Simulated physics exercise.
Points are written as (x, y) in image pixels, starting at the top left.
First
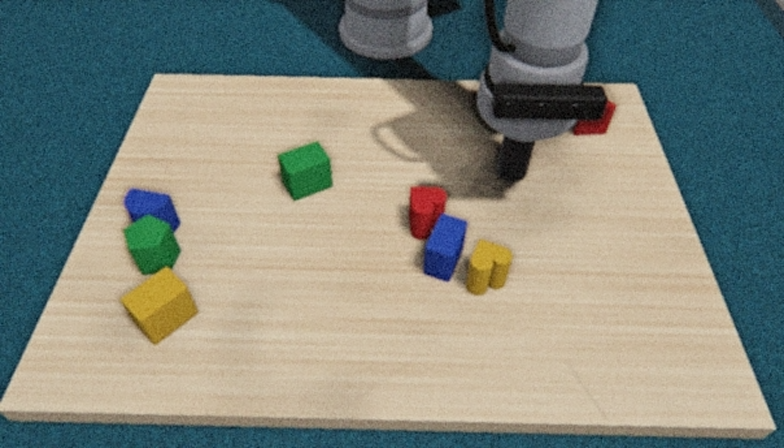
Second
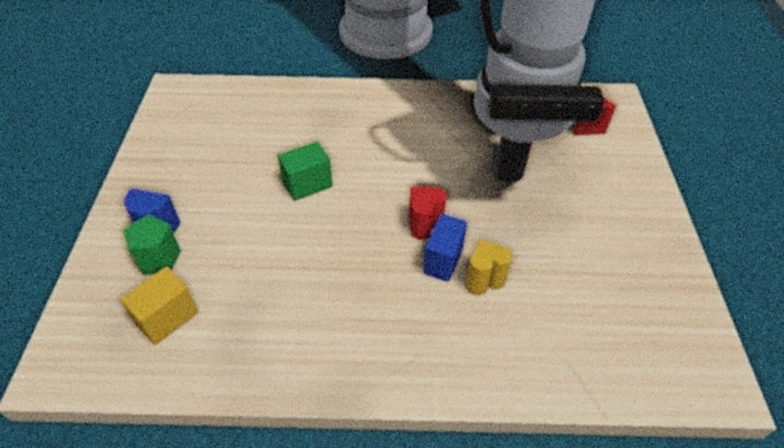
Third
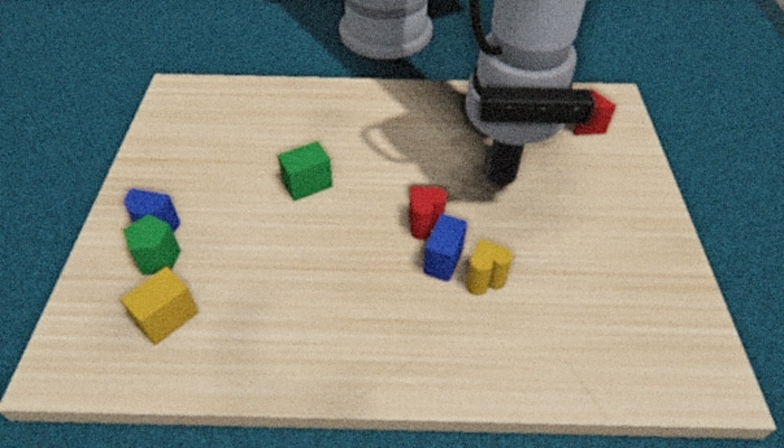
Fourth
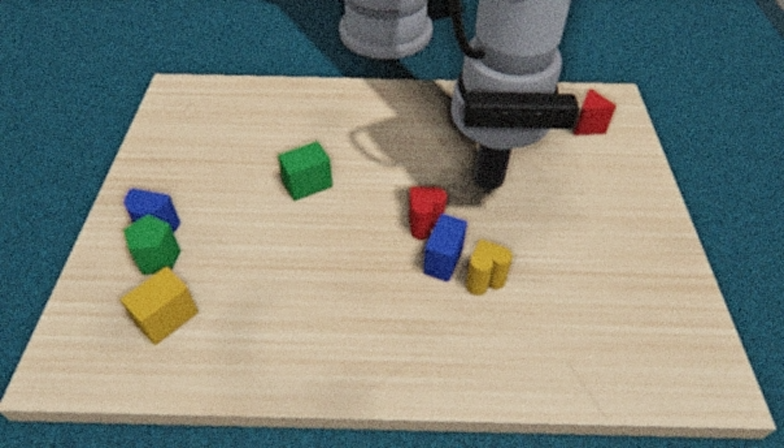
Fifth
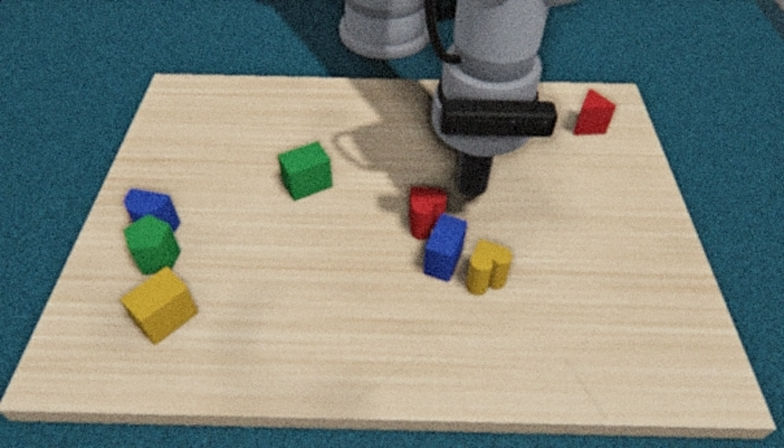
A robot arm moved its black post a short way left and slightly down over a wooden board, nearing the red heart-shaped block and blue block, while all the colored blocks stayed still.
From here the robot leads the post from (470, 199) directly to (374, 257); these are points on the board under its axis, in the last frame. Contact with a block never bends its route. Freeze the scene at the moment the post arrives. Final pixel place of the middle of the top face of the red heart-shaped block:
When the path ends, it will be at (336, 234).
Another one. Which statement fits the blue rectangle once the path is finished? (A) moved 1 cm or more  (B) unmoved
My answer is option B.
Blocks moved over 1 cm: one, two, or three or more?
I predict one.
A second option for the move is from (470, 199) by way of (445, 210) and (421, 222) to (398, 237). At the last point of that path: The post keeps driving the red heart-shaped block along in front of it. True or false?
My answer: True.
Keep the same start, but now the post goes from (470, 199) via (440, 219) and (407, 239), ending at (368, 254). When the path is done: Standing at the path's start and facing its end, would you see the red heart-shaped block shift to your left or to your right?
It moves over to the right.
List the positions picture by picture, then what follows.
Post tip at (511, 173); block tops, red heart-shaped block at (426, 198); blue rectangle at (447, 234), in the first frame.
Post at (509, 174); blocks unchanged, in the second frame.
Post at (501, 176); blocks unchanged, in the third frame.
Post at (489, 180); blocks unchanged, in the fourth frame.
Post at (472, 187); red heart-shaped block at (426, 198); blue rectangle at (447, 234), in the fifth frame.
On the path given first. One third of the way, post at (439, 206); red heart-shaped block at (411, 206).
Two thirds of the way, post at (407, 225); red heart-shaped block at (373, 223), turned 15° clockwise.
At the end, post at (374, 245); red heart-shaped block at (336, 234), turned 50° clockwise; blue rectangle in place.
